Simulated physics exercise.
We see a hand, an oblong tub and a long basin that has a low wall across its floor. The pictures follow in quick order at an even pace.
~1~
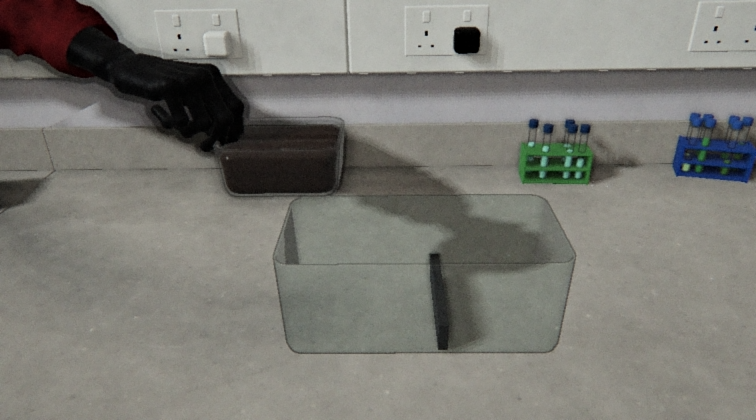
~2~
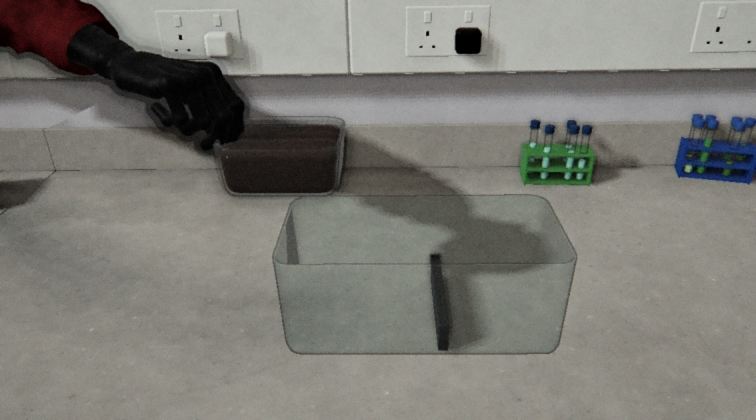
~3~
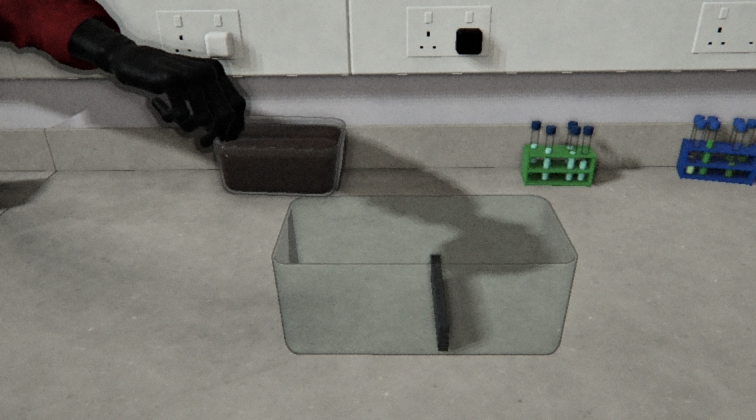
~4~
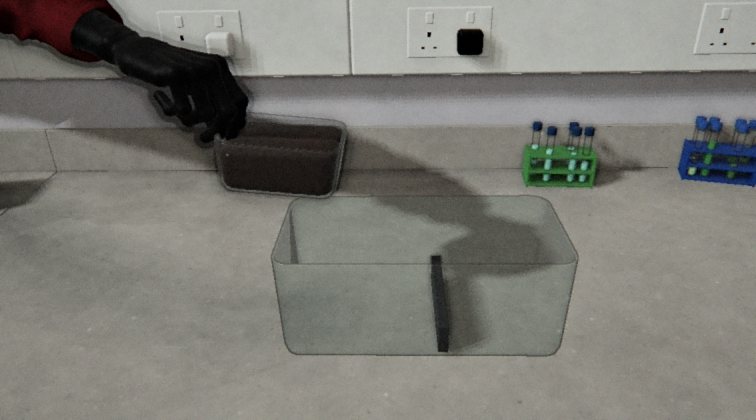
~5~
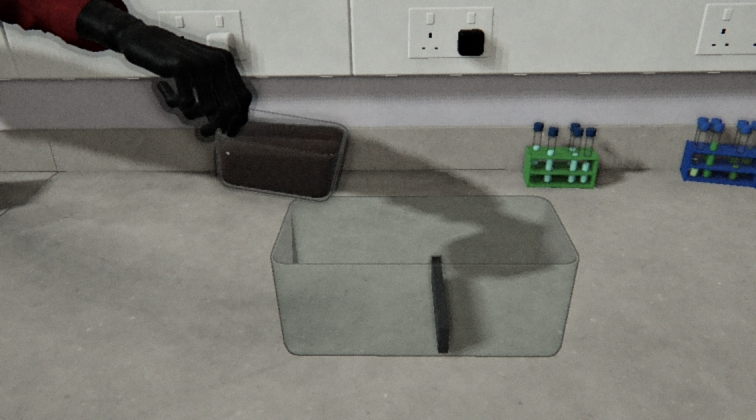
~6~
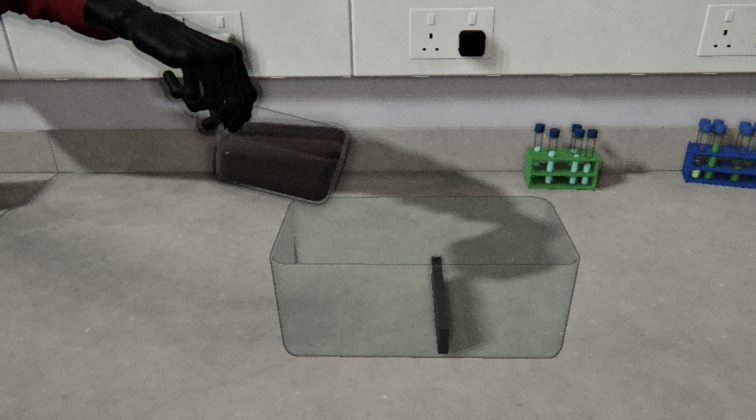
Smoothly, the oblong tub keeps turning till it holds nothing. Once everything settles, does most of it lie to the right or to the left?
To the left.
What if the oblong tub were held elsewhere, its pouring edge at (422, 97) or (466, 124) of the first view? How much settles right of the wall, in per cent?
It comes out at around 80 percent and then around 95 percent.
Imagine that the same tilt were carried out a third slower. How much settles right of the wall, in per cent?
Roughly 5 percent.
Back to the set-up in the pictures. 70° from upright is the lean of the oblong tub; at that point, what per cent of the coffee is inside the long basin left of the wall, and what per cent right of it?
Left 35, right 0.
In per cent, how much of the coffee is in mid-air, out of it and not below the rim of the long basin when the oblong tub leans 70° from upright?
Near 35 parts in a hundred.
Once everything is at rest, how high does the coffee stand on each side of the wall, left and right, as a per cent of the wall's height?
Left part: 50 per cent, right part: 0 per cent.
A moment on, the tilt is 70° and 33 per cent is still to pour, 33 is left of the wall and 0 right of it.
Next, the tilt is 94° and 7 per cent is still to pour, 86 is left of the wall and 4 right of it.
Then the tilt is 95° and 1 per cent is still to pour, 92 is left of the wall and 6 right of it.
Later the tilt is 95° and 0 per cent is still to pour, 94 is left of the wall and 6 right of it.
Finally, 94 per cent lies left of the wall, 6 right of it and 1 outside.
